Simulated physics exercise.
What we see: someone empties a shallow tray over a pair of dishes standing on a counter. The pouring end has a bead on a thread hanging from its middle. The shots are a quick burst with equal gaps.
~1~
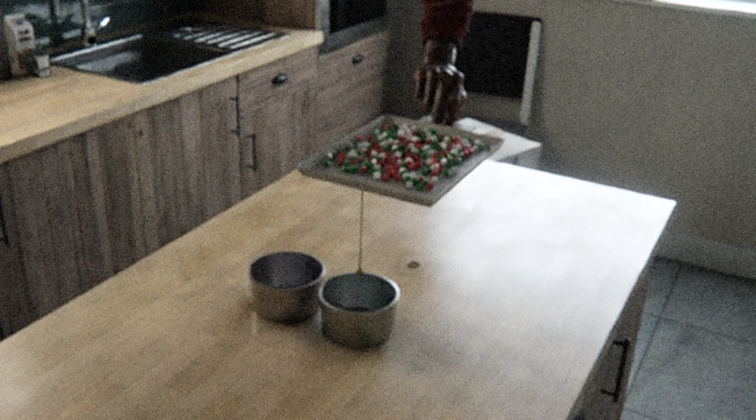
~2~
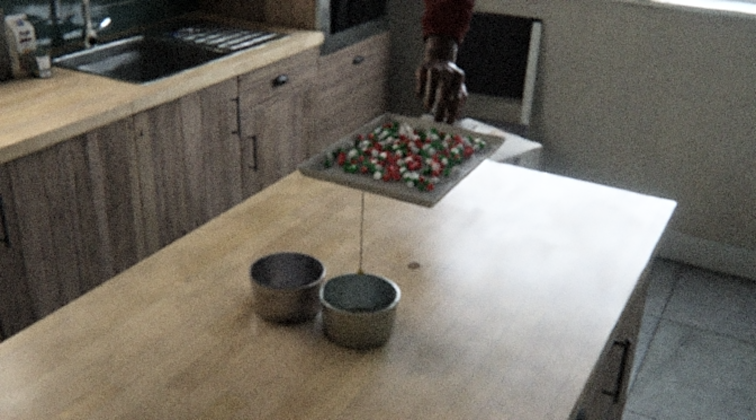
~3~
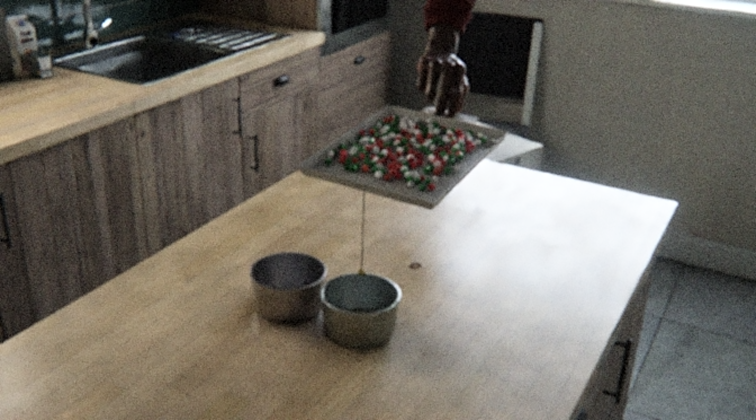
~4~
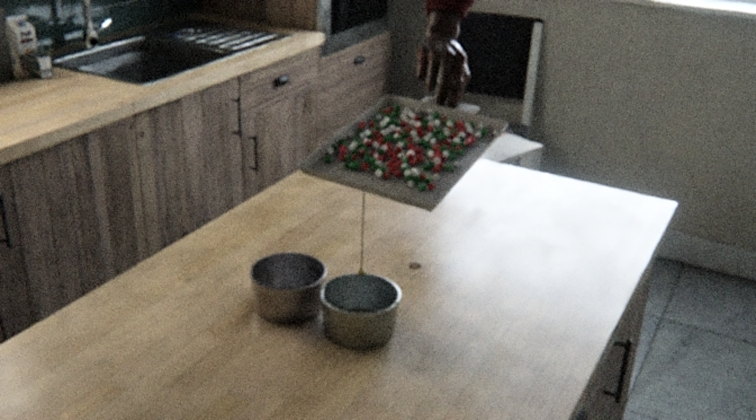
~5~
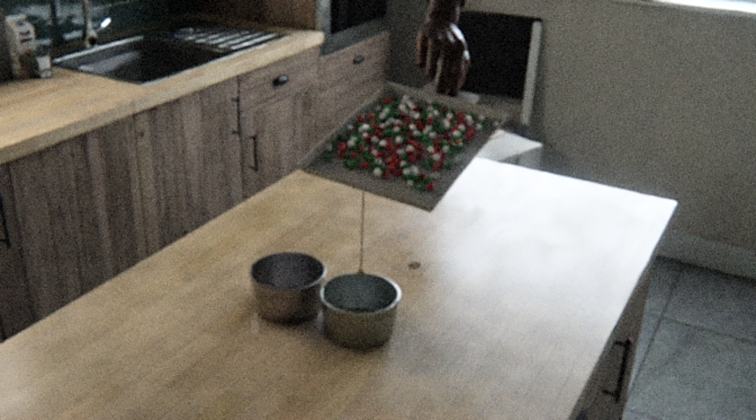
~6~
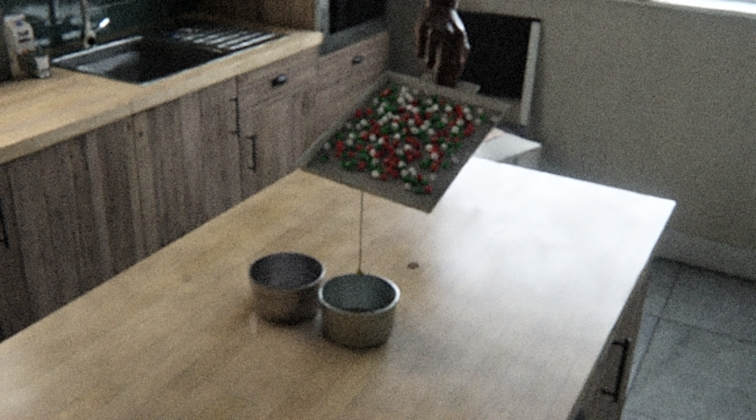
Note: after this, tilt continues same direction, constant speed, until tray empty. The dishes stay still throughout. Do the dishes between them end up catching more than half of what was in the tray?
The catch is short of half the load.
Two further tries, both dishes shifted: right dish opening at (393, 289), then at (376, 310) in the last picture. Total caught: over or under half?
Taking the tries in order: A minor share, followed by a major share.
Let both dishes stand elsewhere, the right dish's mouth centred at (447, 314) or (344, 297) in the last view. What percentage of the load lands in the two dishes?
In turn 60 and 30 in a hundred.
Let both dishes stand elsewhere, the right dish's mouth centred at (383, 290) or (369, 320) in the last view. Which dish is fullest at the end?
The first try favours the rightmost one, and the second try favours the rightmost one.
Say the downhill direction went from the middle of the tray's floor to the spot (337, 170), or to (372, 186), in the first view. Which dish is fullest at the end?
For the first place it's the left-side dish, for the second the right-side dish.
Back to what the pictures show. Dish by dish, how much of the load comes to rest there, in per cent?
Left dish 0, right dish 30 %.
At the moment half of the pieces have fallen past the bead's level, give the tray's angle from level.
Near 65 degrees.
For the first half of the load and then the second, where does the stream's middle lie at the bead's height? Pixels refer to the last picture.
Around (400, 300) first; around (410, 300) second.
Shortly afterwards, tray tipped steeply; near a third on the tray; a little in the right dish; near a quarter outside both; near a quarter in the air.
Next, tray tipped right over; near a quarter in the right dish; only a few in the left dish; near two thirds outside both; only a few in the air.
Some moments later, tray tipped past a quarter turn; near a quarter in the right dish; only a few in the left dish; near two thirds outside both.
In the end, tray tipped past a quarter turn; near a quarter in the right dish; only a few in the left dish; near two thirds outside both.
